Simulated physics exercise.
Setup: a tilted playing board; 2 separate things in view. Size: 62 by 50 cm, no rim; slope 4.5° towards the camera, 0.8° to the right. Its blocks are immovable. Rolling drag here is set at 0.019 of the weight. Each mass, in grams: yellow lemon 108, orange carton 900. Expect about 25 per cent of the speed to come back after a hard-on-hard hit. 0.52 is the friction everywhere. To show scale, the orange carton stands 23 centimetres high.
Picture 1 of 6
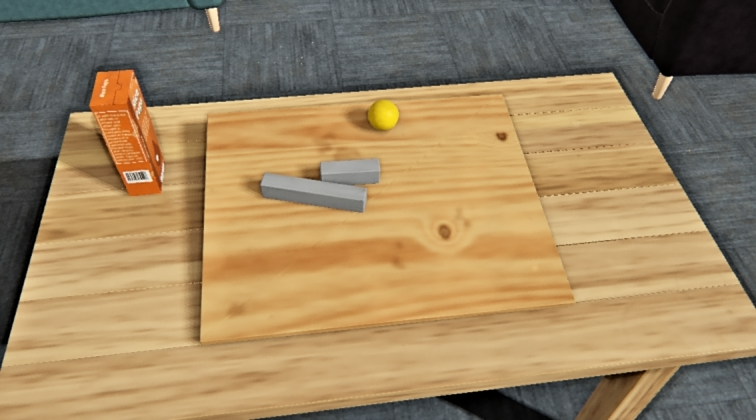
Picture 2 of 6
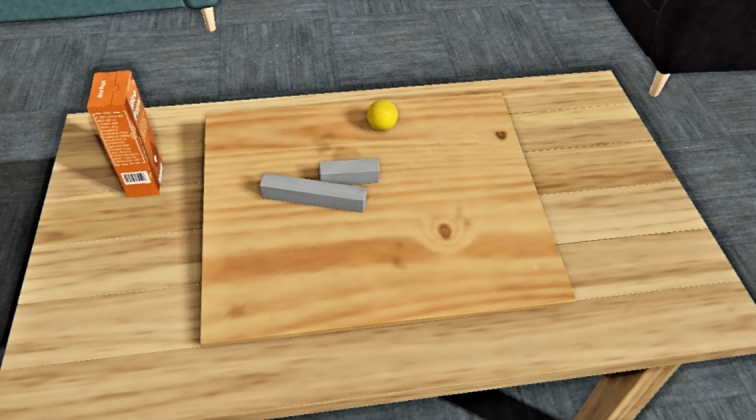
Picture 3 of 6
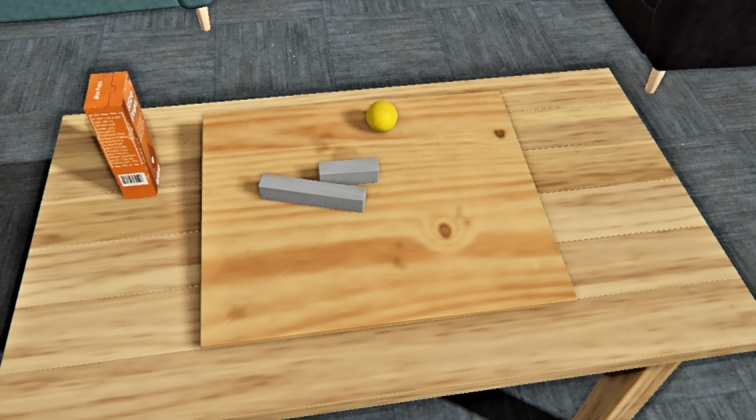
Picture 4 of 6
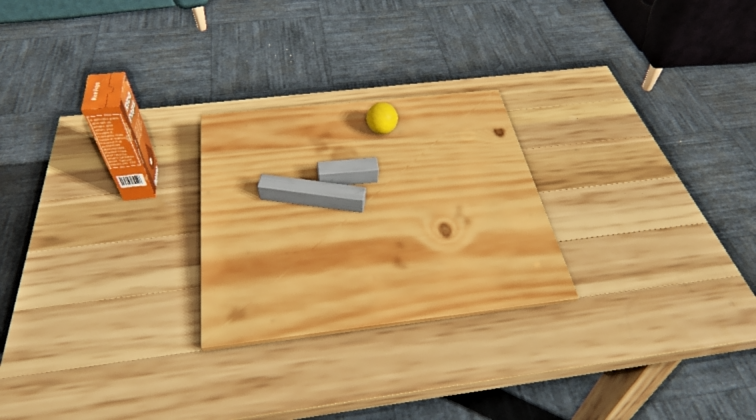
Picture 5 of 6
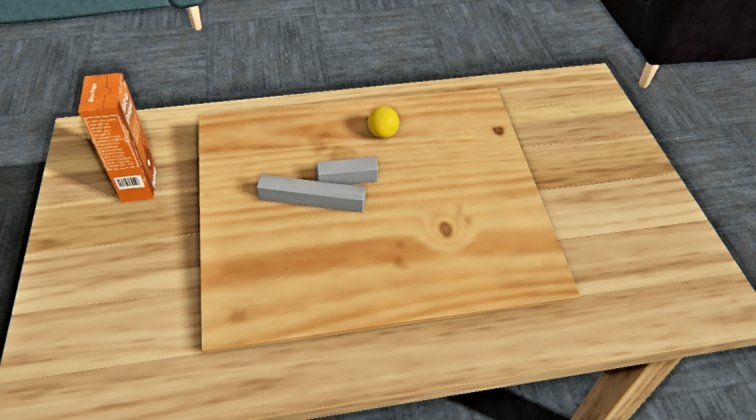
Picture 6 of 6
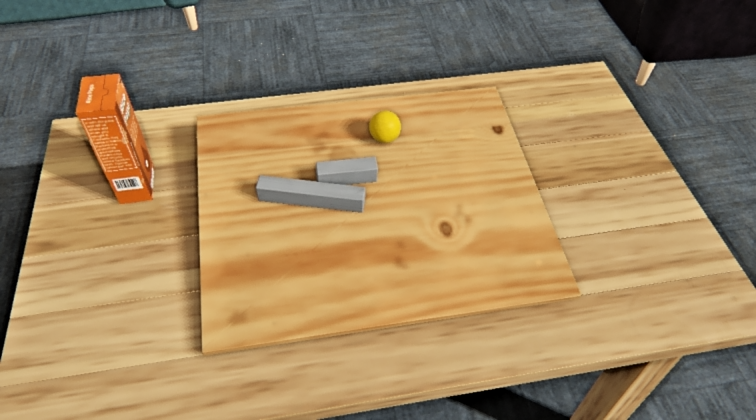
A light wooden table topped with a raised, tilted wooden board stands on a dark grey carpet, seen from above at an angle. A yellow lemon sits near the board's far edge, two grey blocks lie left of its centre, and an orange carton stands at the table's far left. The lemon stays almost still, then rolls slightly towards the viewer, while the camera drifts slightly.
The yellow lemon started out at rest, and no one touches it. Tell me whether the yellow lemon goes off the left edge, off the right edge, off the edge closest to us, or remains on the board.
It goes off the closest edge.
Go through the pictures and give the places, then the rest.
In the first frame, 43 cm of board to the near edge; yellow lemon (383, 115); orange carton (131, 136).
In the second frame, 43 cm of board to the near edge; yellow lemon (383, 115); orange carton (129, 138).
In the third frame, 42 cm of board to the near edge; yellow lemon (382, 116); orange carton (126, 139).
In the fourth frame, 42 cm of board to the near edge; yellow lemon (382, 119); orange carton (124, 140).
In the fifth frame, 40 cm of board to the near edge; yellow lemon (383, 122); orange carton (122, 141).
In the sixth frame, 39 cm of board to the near edge; yellow lemon (385, 127); orange carton (119, 143).
Then, 0.70 s on from there, 16 cm of board to the near edge; yellow lemon near (434, 224).
Then, 1.10 s on from there, it has gone over the near edge; yellow lemon near (491, 344).
In the end, it has gone over the near edge; orange carton under 8 cm from the start.
